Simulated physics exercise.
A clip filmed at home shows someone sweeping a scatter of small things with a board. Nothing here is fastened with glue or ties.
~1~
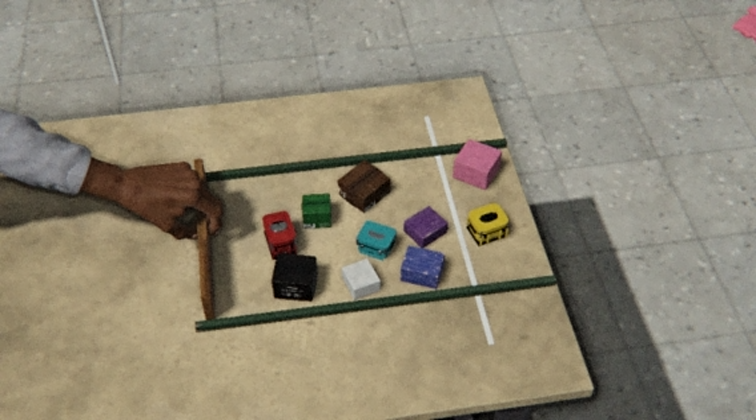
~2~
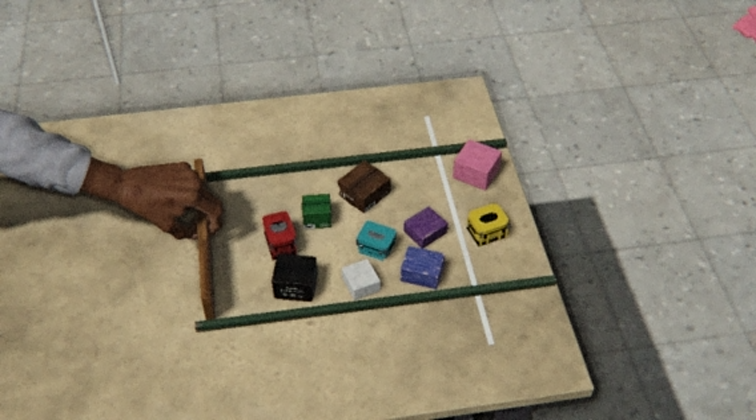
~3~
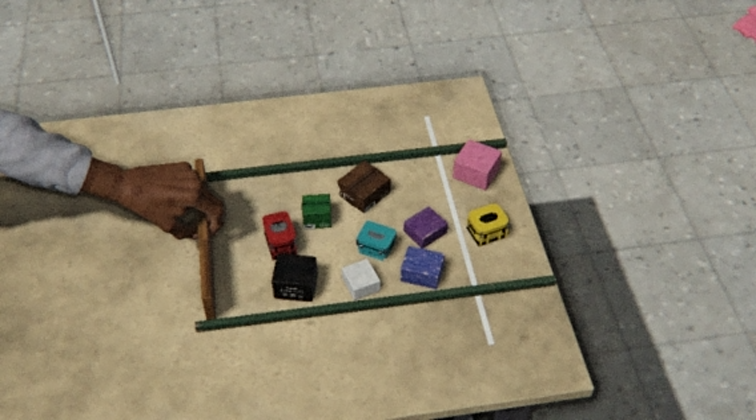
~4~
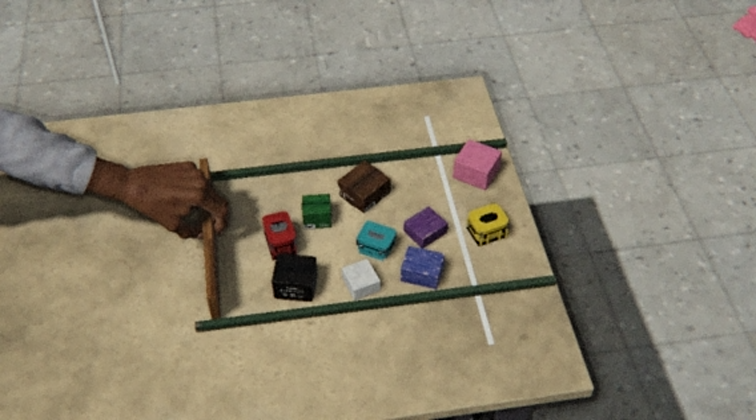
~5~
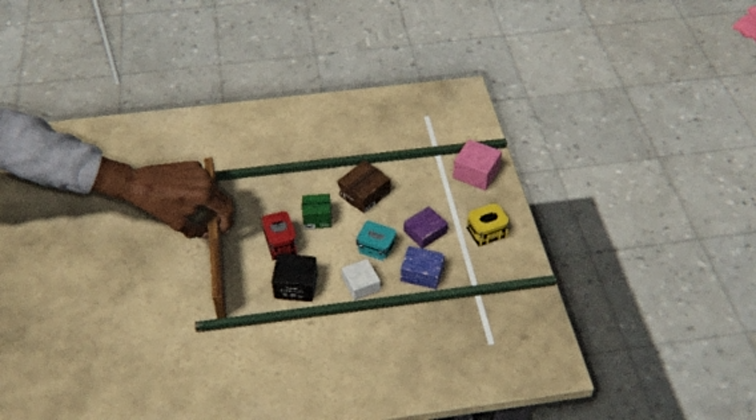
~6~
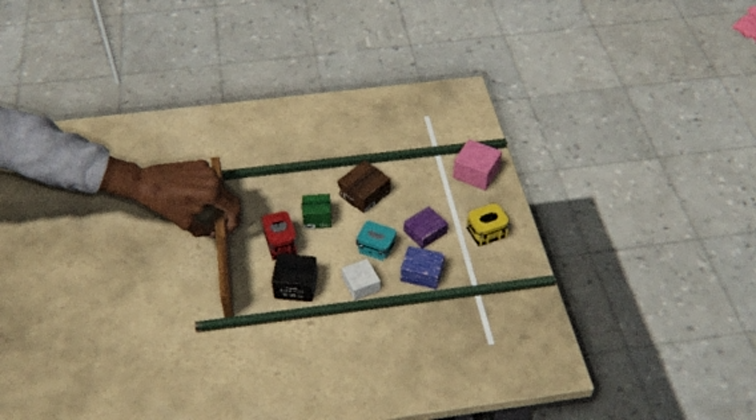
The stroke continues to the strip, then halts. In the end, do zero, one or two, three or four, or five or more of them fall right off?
Over the end go only a single one or a pair.
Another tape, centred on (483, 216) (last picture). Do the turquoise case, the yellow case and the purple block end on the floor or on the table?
First the turquoise case, which stays on top, then the yellow case, which leaves the top, and the purple block, which stays on top.
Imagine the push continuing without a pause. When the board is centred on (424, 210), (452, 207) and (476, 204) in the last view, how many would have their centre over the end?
0, 1 and 3.
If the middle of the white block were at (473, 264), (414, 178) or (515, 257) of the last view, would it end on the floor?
Order of tries: Off, on, off.
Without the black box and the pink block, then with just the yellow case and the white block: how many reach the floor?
0 in the first case and 0 in the second.
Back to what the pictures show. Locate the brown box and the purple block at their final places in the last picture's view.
The first one ends at (459, 161), the second at (494, 204).
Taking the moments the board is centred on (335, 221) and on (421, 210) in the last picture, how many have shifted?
Counting first: 7, next 9.
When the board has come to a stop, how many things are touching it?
It touches 4.
Soon after, none off yet; pink block at rest near (477, 165); yellow case at rest near (488, 225); purple block at rest near (426, 227).
In the end, the number that fall off is one or two; gone, blue block.
